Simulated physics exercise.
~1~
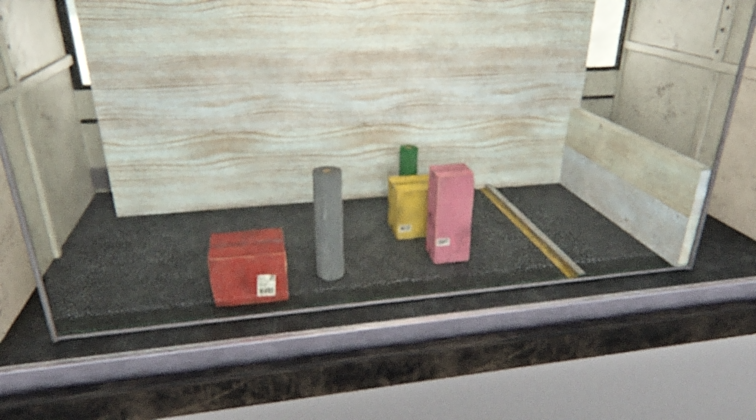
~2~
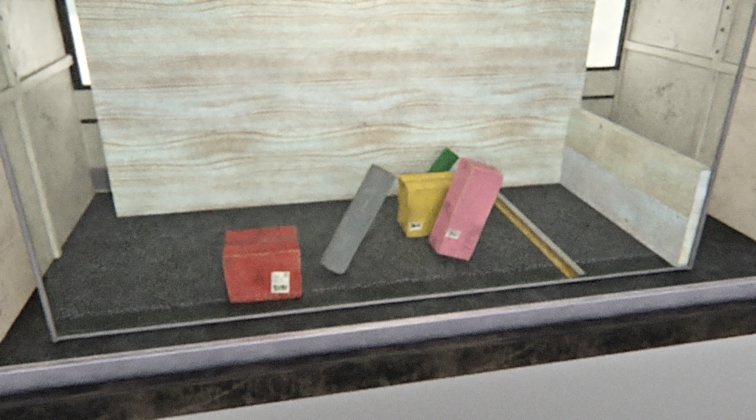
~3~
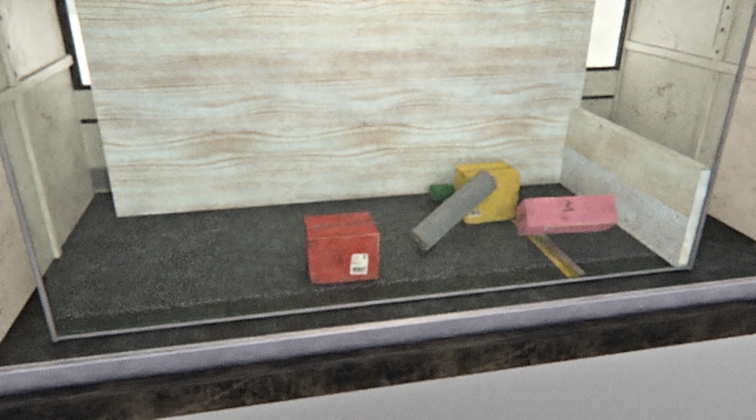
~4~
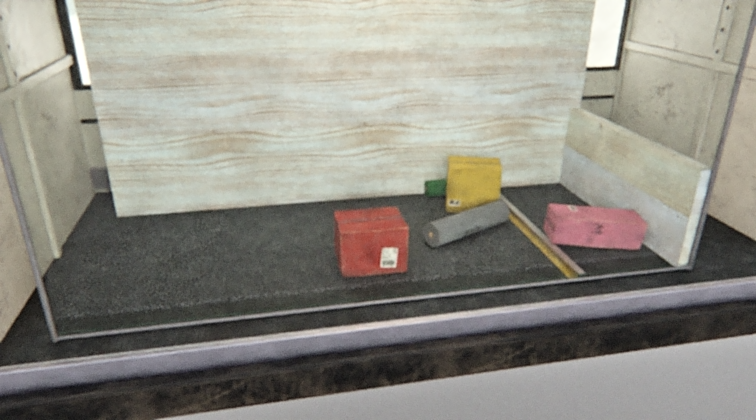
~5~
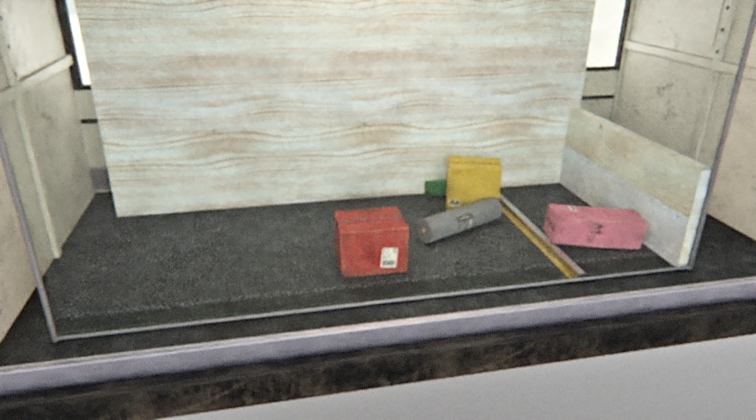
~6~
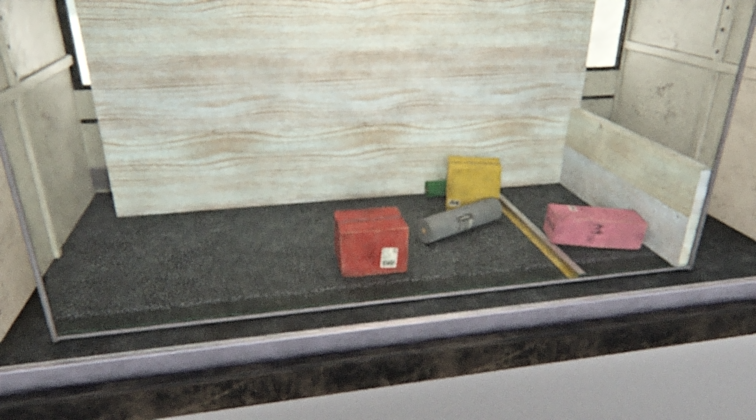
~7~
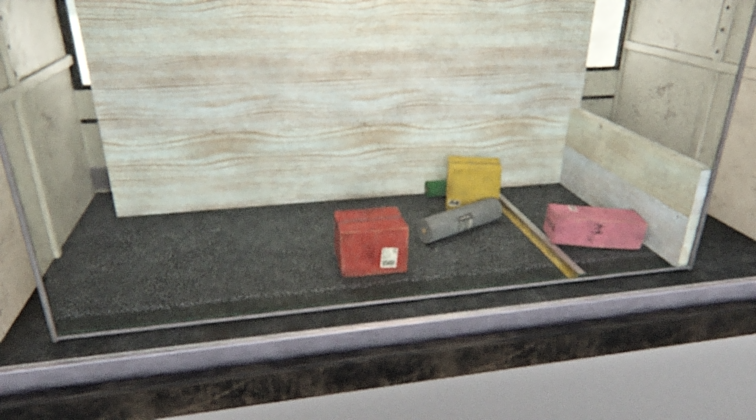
Pink tall box toppling right past a yellow line as rolls fall and red and yellow cartons slide, all stopping short of it.
